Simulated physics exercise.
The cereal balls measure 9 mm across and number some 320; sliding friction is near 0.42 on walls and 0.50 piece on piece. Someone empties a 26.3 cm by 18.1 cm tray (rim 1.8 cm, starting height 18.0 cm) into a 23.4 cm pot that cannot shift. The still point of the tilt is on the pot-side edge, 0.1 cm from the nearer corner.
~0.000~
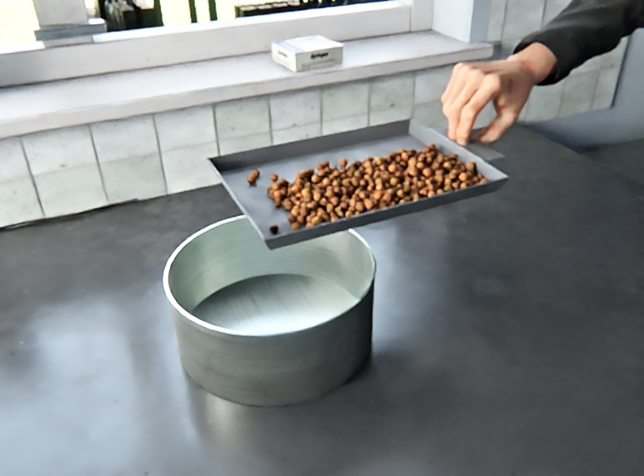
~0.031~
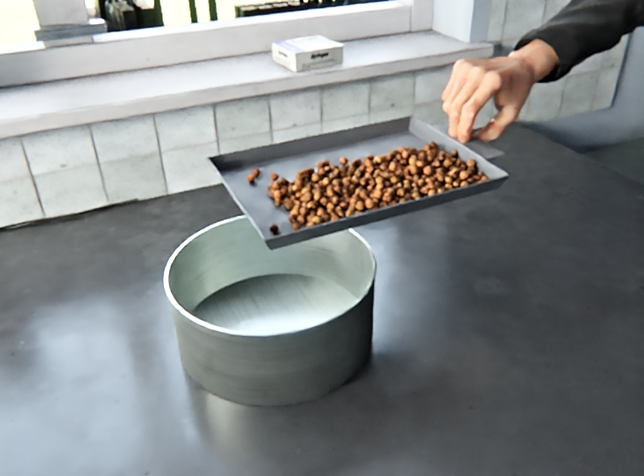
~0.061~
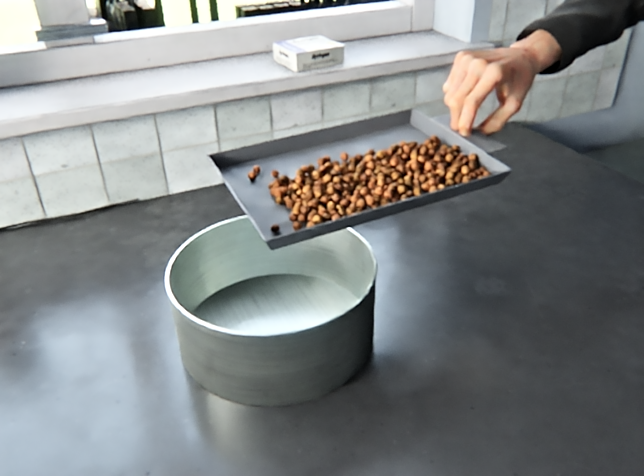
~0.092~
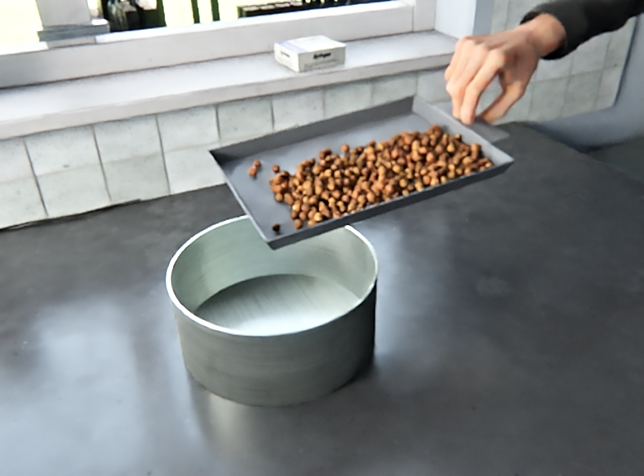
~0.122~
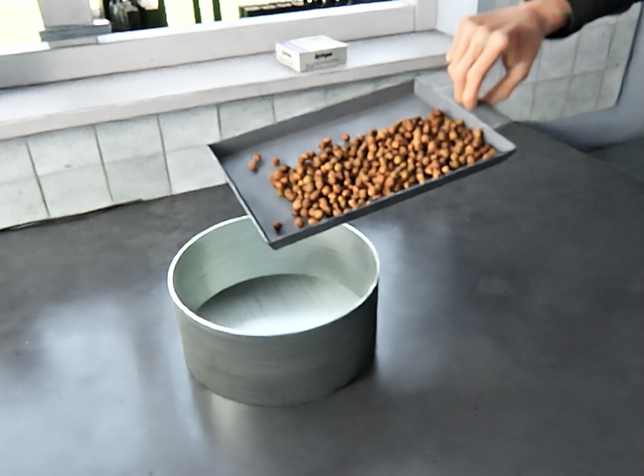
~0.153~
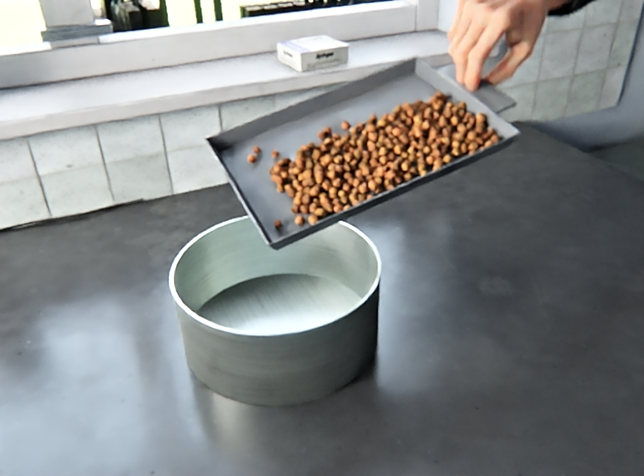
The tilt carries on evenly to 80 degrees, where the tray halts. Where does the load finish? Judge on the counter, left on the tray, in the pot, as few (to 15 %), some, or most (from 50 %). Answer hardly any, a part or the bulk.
Counter: The bulk, tray: Hardly any, pot: Hardly any.
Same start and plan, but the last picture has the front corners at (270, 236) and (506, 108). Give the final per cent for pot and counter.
Pot 20, counter 75.
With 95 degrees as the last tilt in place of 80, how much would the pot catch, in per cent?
Then about 0 per cent.
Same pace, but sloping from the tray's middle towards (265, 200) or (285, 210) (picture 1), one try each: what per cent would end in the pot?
Some 65 and 20 per cent.
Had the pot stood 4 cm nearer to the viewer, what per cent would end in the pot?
Then about 30 per cent.
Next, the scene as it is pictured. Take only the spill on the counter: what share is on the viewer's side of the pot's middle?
Roughly 100 per cent.
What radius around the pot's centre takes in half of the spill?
Some 22 cm.
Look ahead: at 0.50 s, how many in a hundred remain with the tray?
About 95 per cent.
Then, at 0.36 s, tilt 49 degrees; the tray holds 100 %, the pot 0 %.
After 0.50 s, tilt 71 degrees; the tray holds 95 %, the pot 0 %.
Then, at 0.76 s, tilt 80 degrees; the tray holds 5 %, the pot 0 %.
By 1.9 s all is still; counter 100 %, tray 0 %, pot 0 %.
